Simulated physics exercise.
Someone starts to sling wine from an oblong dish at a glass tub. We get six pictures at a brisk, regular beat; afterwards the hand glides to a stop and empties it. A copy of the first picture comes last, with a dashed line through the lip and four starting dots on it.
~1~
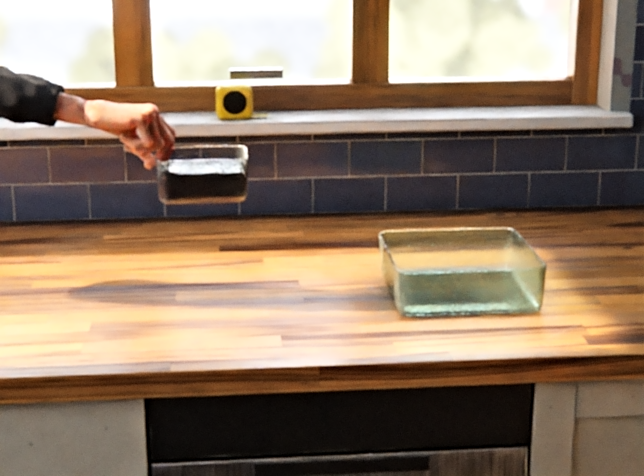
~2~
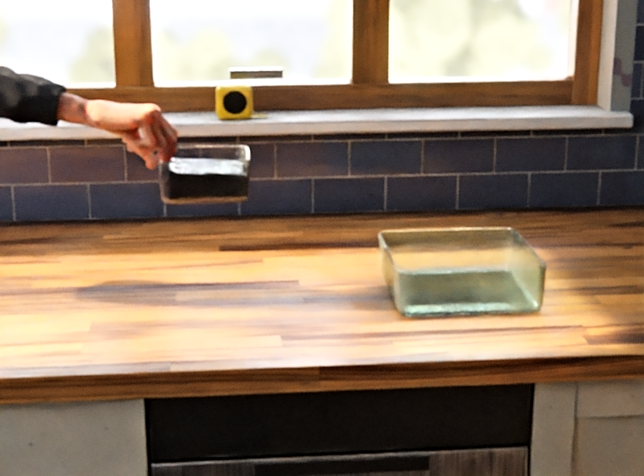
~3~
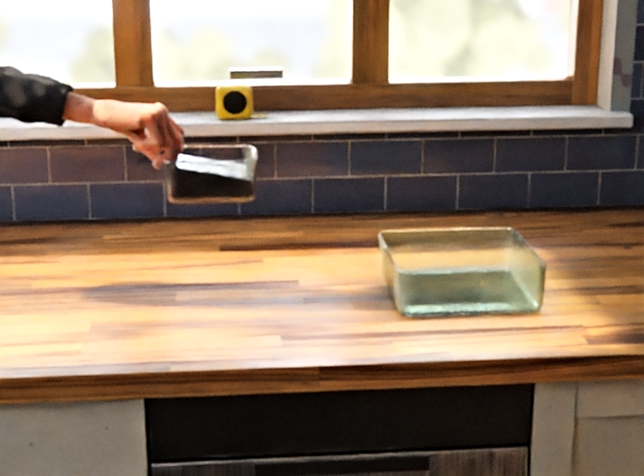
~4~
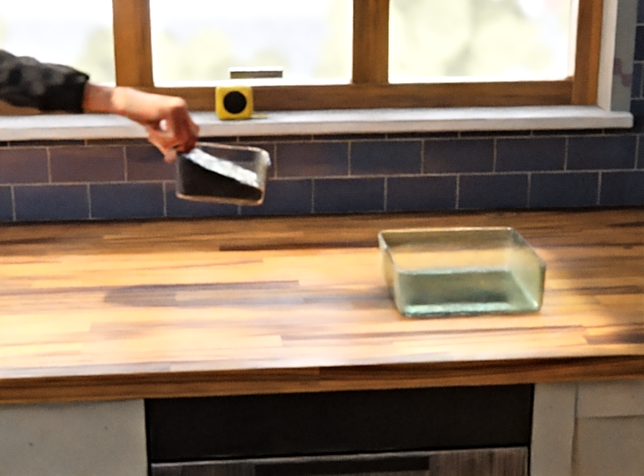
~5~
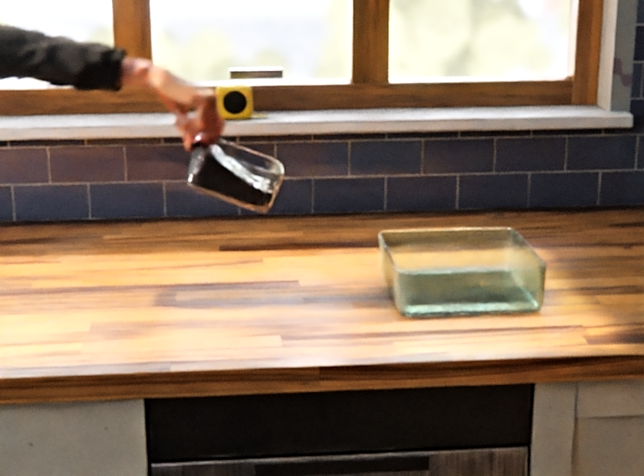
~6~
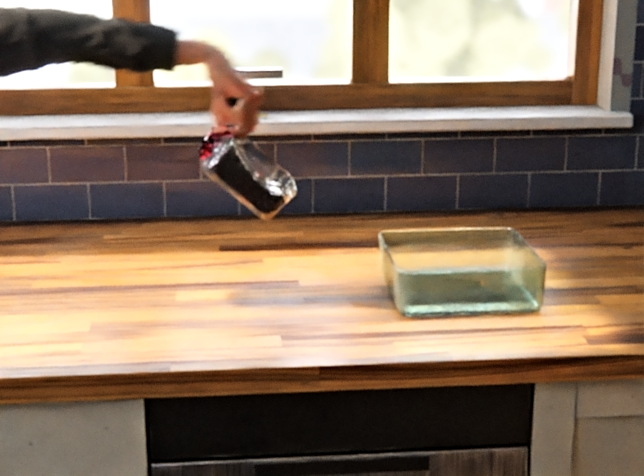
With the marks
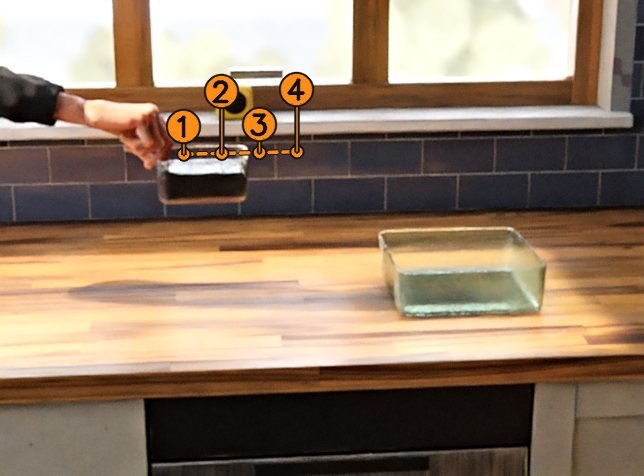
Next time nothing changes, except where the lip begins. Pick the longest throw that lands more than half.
I would pick dot 4.
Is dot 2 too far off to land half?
Yes, that goes wrong.
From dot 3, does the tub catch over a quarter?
No, less.
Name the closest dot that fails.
Dot 3.
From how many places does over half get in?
One of them.
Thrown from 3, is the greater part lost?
Yes.
In orange, 1 at (183, 154); 2 at (221, 153); 3 at (259, 152); 4 at (296, 151).
For dot 1, about 0 % lands in the tub, 100 % falls short.
For dot 2, about 0 % lands in the tub, 98 % falls short.
For dot 3, about 16 % lands in the tub, 78 % falls short and 5 % goes beside or beyond.
For dot 4, about 73 % lands in the tub, 7 % falls short and 20 % goes beside or beyond.
